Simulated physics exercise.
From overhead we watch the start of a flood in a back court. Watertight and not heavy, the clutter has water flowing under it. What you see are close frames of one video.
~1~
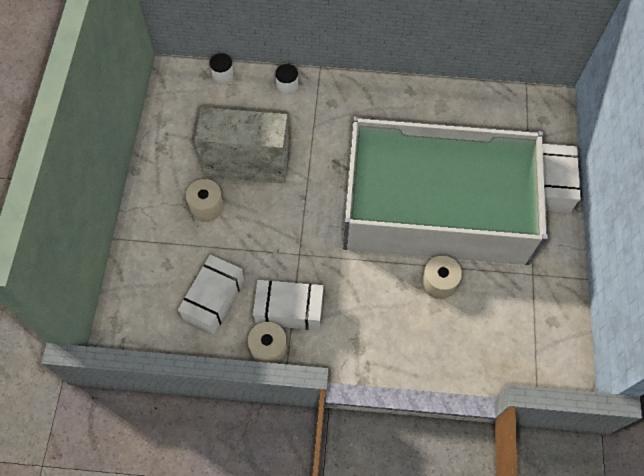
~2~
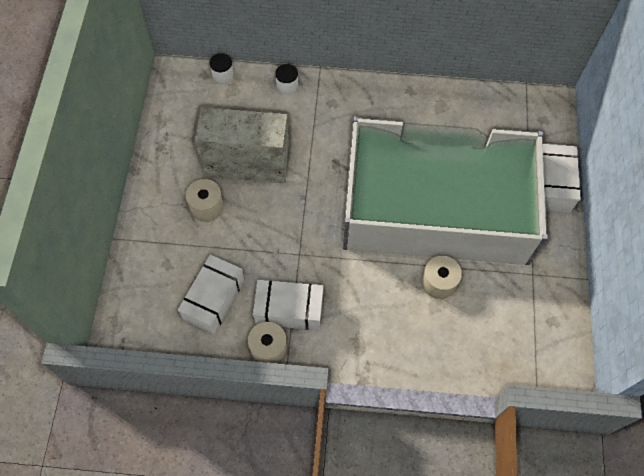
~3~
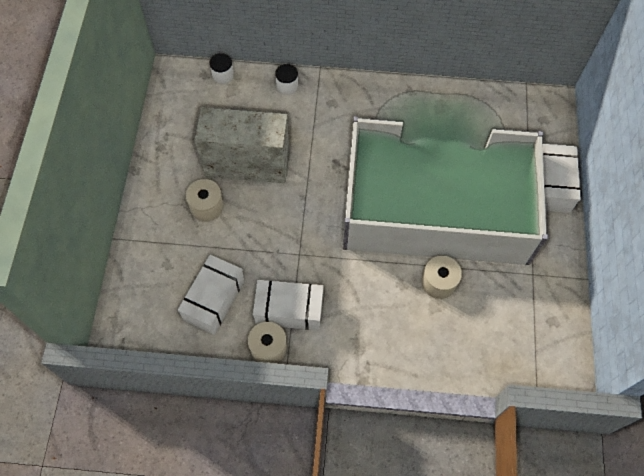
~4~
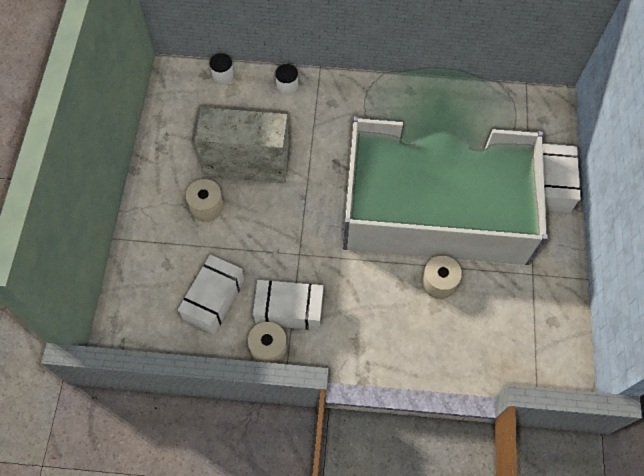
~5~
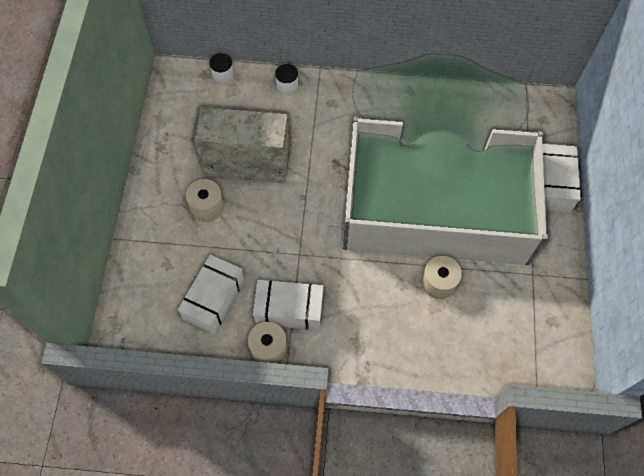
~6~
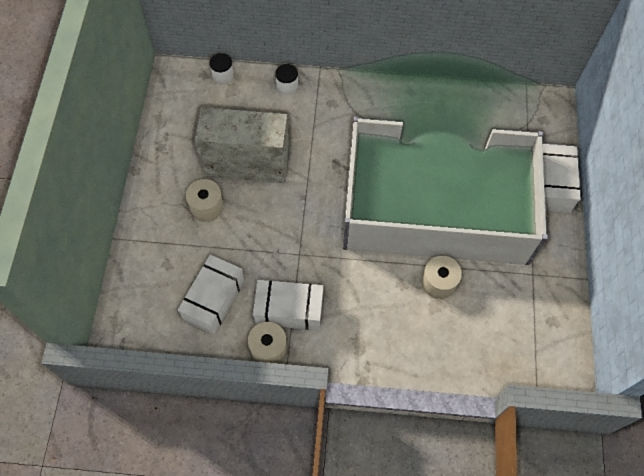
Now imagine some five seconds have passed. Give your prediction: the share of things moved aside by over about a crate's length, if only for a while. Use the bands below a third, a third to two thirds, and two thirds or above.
It falls a third to two thirds.
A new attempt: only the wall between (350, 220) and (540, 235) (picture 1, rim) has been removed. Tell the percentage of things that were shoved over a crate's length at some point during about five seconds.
About 60 %.
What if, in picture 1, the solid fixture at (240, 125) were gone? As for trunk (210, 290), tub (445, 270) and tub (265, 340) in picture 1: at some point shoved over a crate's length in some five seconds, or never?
Result, listed order: Hardly budged / hardly budged / hardly budged.
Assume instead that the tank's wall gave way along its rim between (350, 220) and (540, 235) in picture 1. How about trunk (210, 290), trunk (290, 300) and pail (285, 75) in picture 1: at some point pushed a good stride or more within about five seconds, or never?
Each in turn, ends up that far off, ends up that far off, never travels that far.
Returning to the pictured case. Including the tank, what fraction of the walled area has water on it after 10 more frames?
50 per cent or so.
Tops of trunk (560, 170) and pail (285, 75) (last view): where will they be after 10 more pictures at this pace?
They should be roughly at (557, 200) and (144, 122).
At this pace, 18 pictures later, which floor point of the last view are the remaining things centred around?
The mean position lies close to (287, 273).
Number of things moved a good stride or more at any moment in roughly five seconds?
Counting them up gives 3.
A moment on, 0 of 8 are well off their spots; 0 afloat.
Next, 3 of 8 are well off their spots; 3 afloat.
Later, 3 of 8 are well off their spots; 2 afloat.
In the end, 3 of 8 are well off their spots, and 3 have been at some point; 1 afloat.
